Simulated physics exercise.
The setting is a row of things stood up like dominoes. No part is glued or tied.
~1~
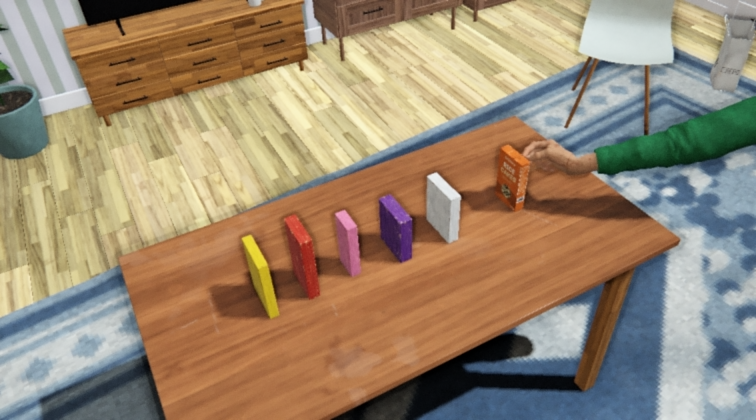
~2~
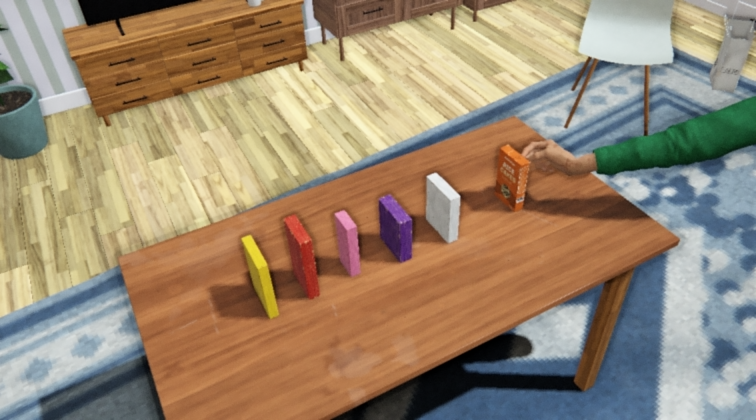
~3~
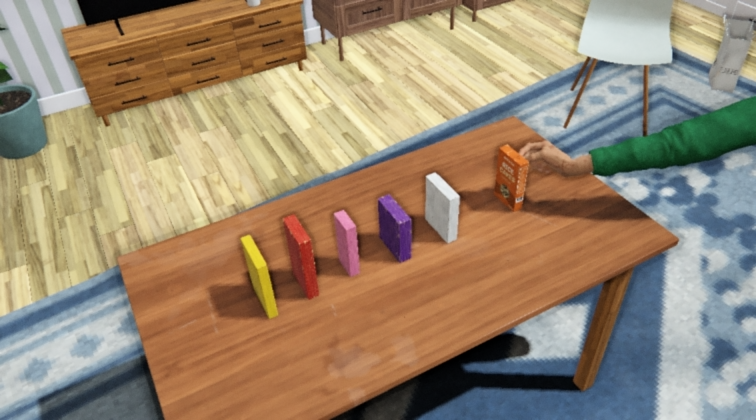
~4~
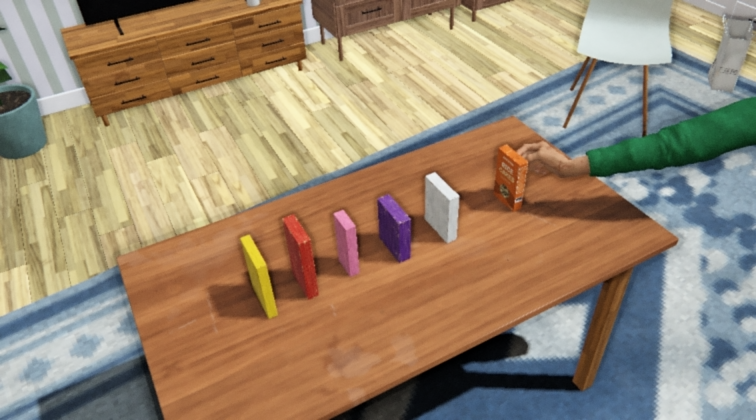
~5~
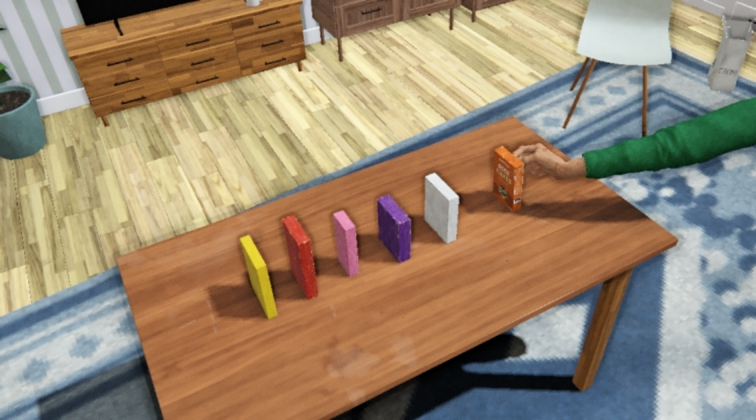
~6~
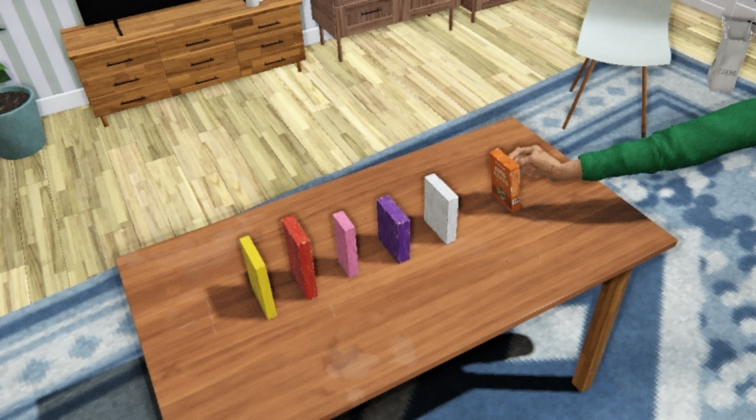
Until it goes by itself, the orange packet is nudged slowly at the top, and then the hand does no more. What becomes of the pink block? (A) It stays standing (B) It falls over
(A) It stays standing.
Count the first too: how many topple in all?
1 altogether.
Then, 0.20 s after the last picture, orange packet 25° over.
Then, 0.30 s after the last picture, orange packet 49° over.
Then, 0.40 s after the last picture, orange packet 90° over.
At rest, all 4 in place. Seen from the same camera at the end, pink block near (346, 245).
